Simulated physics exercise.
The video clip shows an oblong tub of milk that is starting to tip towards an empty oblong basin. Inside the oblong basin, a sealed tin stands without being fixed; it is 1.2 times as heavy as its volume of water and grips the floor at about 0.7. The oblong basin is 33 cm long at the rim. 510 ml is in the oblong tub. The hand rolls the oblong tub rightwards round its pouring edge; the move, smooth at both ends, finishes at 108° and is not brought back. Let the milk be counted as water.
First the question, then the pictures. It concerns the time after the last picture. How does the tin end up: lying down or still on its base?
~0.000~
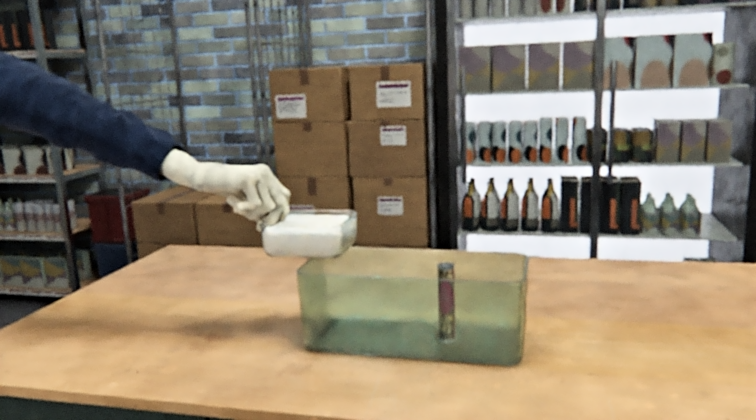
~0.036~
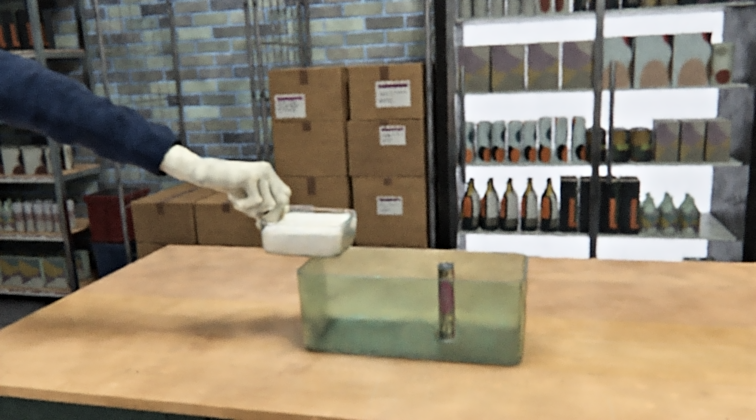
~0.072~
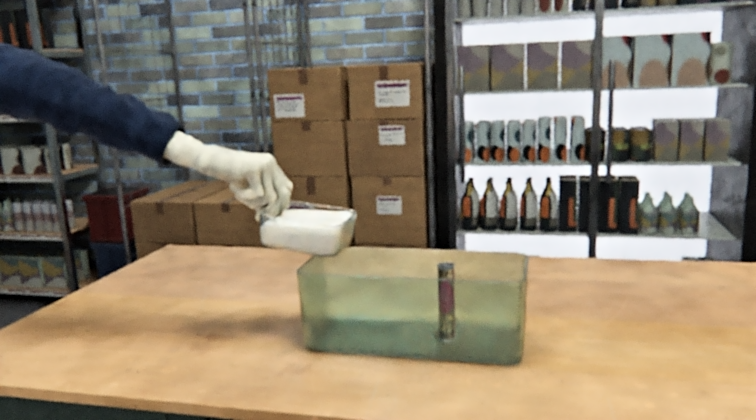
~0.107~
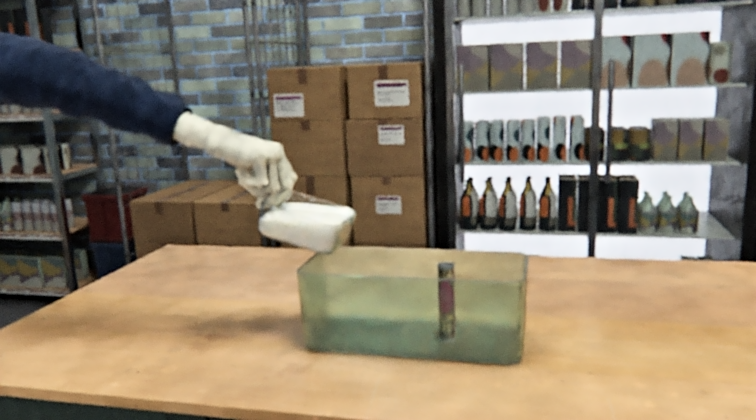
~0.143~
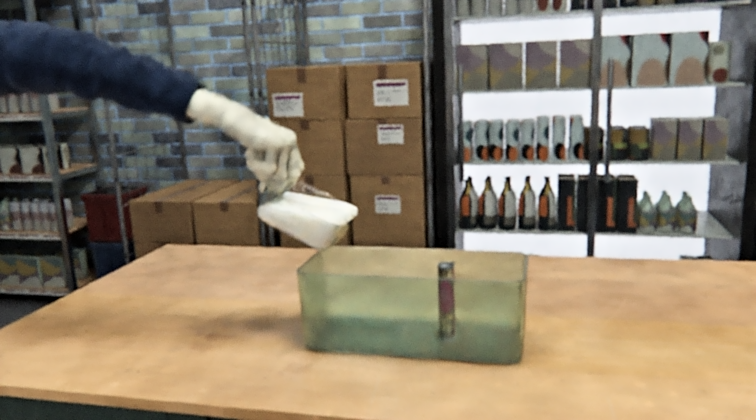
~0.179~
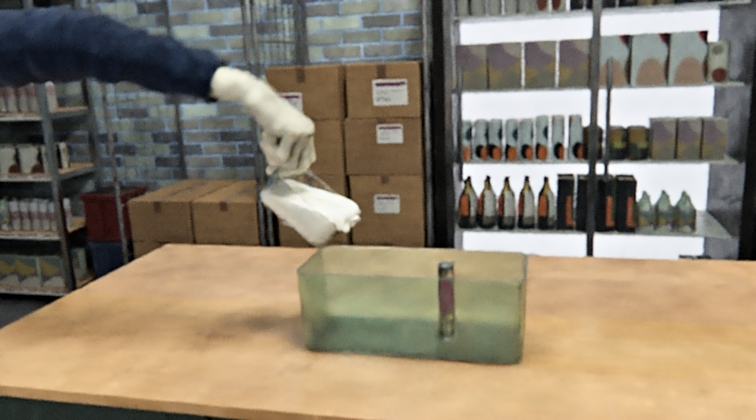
It tips.
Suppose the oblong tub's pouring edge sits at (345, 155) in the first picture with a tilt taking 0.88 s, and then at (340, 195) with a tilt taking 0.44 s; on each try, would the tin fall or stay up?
In the first try it remains standing; in the second it comes down.
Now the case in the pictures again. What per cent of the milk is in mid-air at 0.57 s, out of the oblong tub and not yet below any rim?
About 5 % of the total.
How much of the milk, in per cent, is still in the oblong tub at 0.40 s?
Portion remaining: Approx. 16 per cent.
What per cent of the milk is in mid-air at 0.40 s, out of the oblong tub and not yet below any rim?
Some 54 % is the figure.
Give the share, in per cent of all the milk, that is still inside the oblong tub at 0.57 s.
Close to 1 percent of the whole amount.
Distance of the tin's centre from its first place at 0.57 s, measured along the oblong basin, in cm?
Measured centre to centre, about 1 cm.
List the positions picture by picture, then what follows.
Tilt 0°; pouring edge (348, 220); surface from (275, 221) to (349, 223); the oblong basin's rim runs from (310, 261) to (526, 269); the tin's top is at (446, 269), in the first picture.
Tilt 2°; pouring edge (348, 220); surface from (275, 220) to (348, 222), in the second picture.
Tilt 7°; pouring edge (348, 220); surface from (274, 216) to (347, 218), in the third picture.
Tilt 16°; pouring edge (348, 220); surface from (273, 209) to (347, 216); 2 per cent is over the edge, in the fourth picture.
Tilt 27°; pouring edge (348, 220); surface from (273, 198) to (343, 212); 6 per cent is over the edge, in the fifth picture.
Tilt 40°; pouring edge (347, 220); surface from (274, 184) to (338, 205); 10 per cent is over the edge, in the sixth picture.
Then, 0.40 s in, the tilt is 107° and 15 per cent is still to pour; the tin stands where it began.
Then, 0.57 s in, the tilt is 108° and 1 per cent is still to pour; the tin stands 1 cm from where it began.
Then, 0.74 s in, the tilt is 108° and 0 per cent is still to pour; the tin leans 8°.
Then, 0.93 s in, the tilt is 108° and 0 per cent is still to pour; the tin leans 50°.
Finally, the tin lies on its side.
